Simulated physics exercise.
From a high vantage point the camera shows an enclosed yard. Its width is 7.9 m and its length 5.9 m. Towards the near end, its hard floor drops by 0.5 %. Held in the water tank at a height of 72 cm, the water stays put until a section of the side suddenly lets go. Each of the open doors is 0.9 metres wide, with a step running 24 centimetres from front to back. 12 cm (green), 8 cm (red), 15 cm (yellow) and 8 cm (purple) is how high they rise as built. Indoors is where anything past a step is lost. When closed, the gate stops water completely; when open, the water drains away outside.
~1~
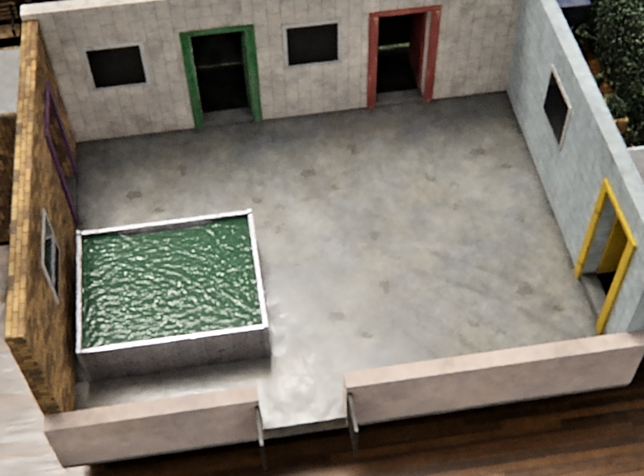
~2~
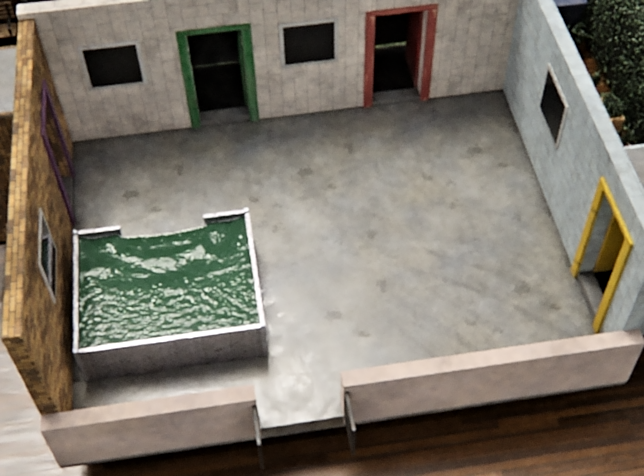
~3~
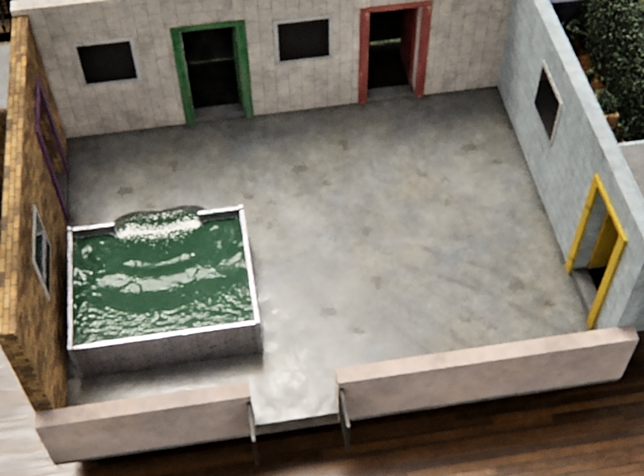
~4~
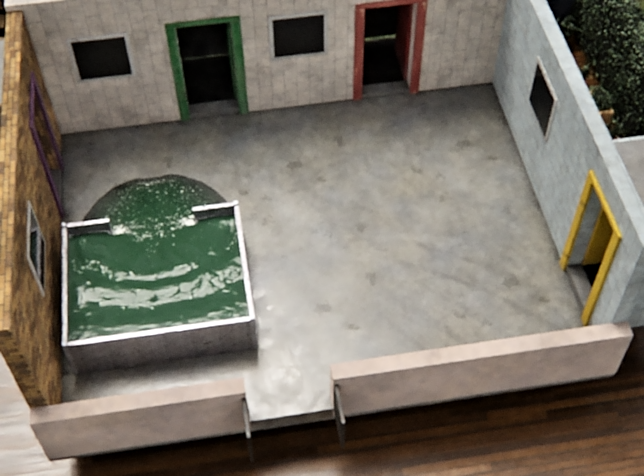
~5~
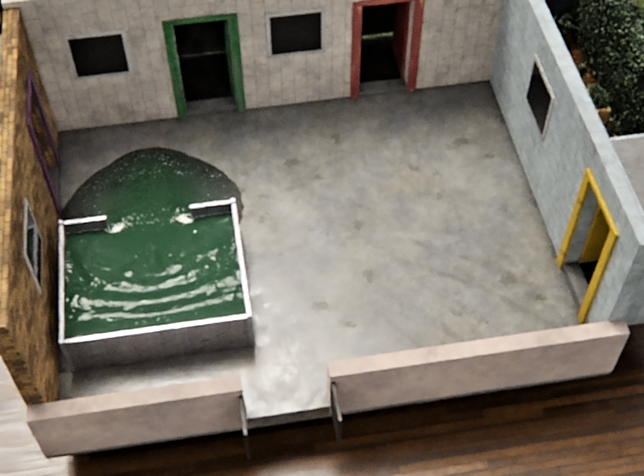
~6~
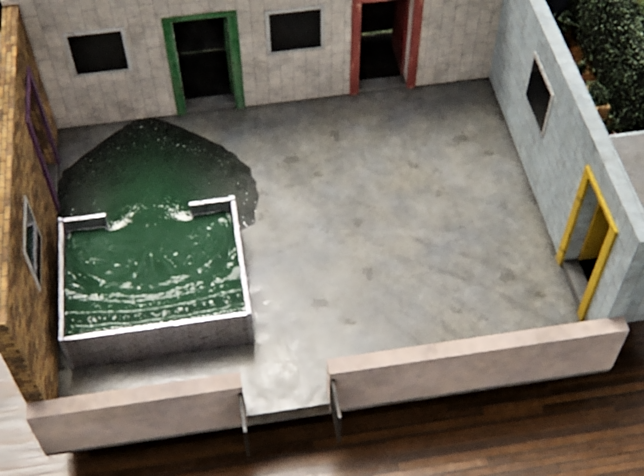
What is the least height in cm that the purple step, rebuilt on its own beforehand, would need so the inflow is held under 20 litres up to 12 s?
Around 24 cm would be enough.
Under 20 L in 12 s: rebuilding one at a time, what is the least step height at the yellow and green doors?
Some 8.5 cm for yellow, some 26 cm for green.
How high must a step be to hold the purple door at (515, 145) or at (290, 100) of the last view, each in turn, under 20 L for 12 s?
Around 13.5 and 10.5 cm respectively.
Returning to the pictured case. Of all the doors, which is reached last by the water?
Coming last is the yellow one.
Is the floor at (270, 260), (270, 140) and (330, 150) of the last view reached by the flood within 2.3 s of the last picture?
Status: Clear / submerged / submerged.
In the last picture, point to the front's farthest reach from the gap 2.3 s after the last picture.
The farthest wet point sits near (474, 84).
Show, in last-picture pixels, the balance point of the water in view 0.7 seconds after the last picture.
My guess is close to (155, 257).
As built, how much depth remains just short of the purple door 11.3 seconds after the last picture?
8.5 cm.
Then, 0.7 s after the last picture water covers 20 % of the floor, deepest (50 cm) near (69, 132); 13 cm at the purple door, 1 litre in over its 8 cm step.
Then, 2.3 s after the last picture water covers 35 % of the floor, deepest (30 cm) near (141, 131); 25 cm at the purple door, 100 litres in over its 8 cm step.
Then, 11.3 s after the last picture water covers 95 % of the floor, deepest (14 cm) near (573, 352); 9 cm at the purple door, 299 litres in over its 8 cm step.
At the purple door as built, the water peaked near 26 cm, 1.9 s after the last picture.
Run again over the same 12 s with other heights there, 54 litres in over 19.5 cm, 10 litres over 26 cm. The limit of 20 litres is kept from about 24 cm up.
